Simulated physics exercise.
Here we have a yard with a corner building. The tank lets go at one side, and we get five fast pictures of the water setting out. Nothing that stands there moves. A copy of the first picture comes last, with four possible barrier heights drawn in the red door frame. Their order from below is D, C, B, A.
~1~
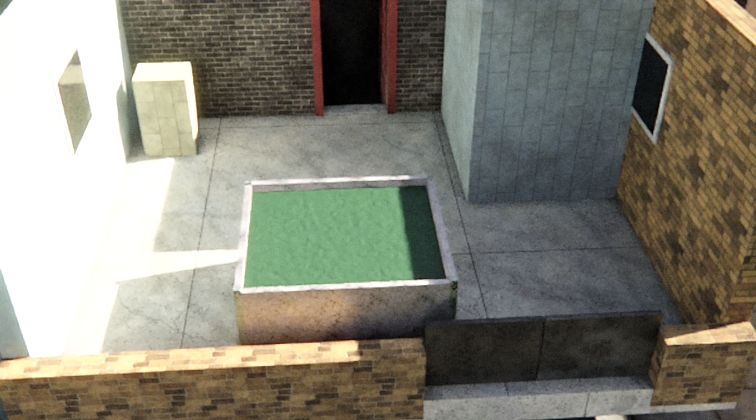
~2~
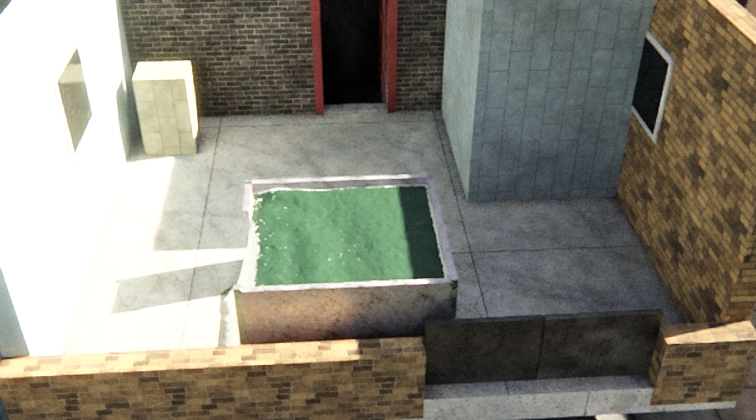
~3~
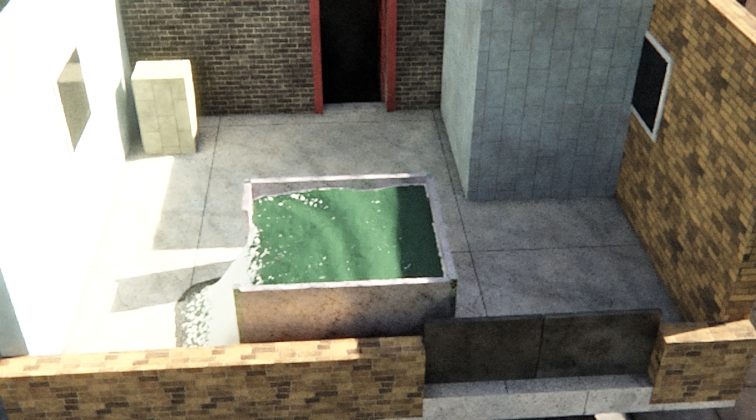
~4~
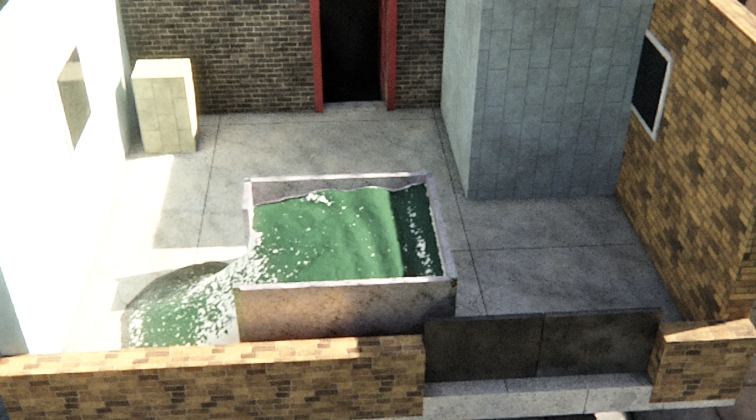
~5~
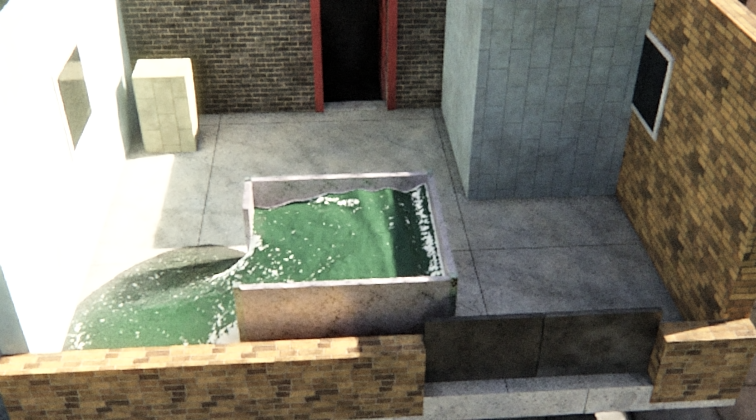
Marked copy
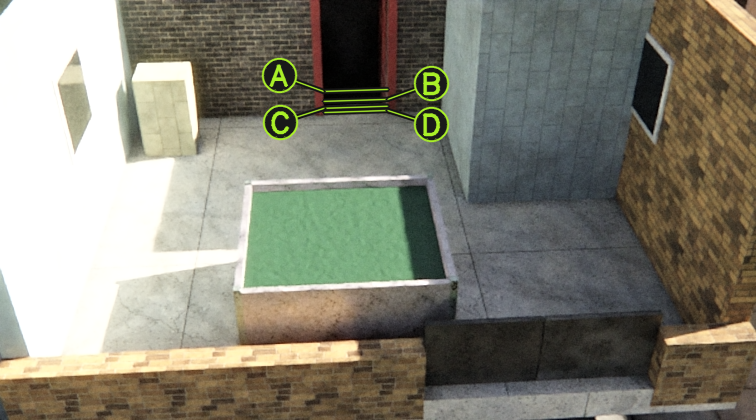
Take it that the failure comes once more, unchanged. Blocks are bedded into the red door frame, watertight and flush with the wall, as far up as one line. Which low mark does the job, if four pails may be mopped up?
Take B.
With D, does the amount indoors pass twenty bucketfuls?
Yes, clearly.
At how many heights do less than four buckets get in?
Two of the four.
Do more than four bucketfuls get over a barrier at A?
No, not at all.
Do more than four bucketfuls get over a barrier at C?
Yes.
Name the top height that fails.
That is height C.
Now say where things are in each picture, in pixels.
Water in the tank at rest, its middle at (343, 235); foot of the red doorway at (356, 114); shut gate at (542, 328).
Water covers 1 % of the ground and shows as far out as (228, 307).
Water covers 4 % of the ground and shows as far out as (185, 304).
Water covers 8 % of the ground and shows as far out as (129, 314).
Water covers 13 % of the ground and shows as far out as (73, 320).
On the marked copy, A at (355, 90); B at (355, 100); C at (356, 107); D at (356, 111); from the bottom up D, C, B, A.
Choosing A, nothing gets over.
Choosing B, a splash gets over, under a bucket.
Choosing C, about 10 bucketfuls get in.
Choosing D, dozens of bucketfuls pour in.
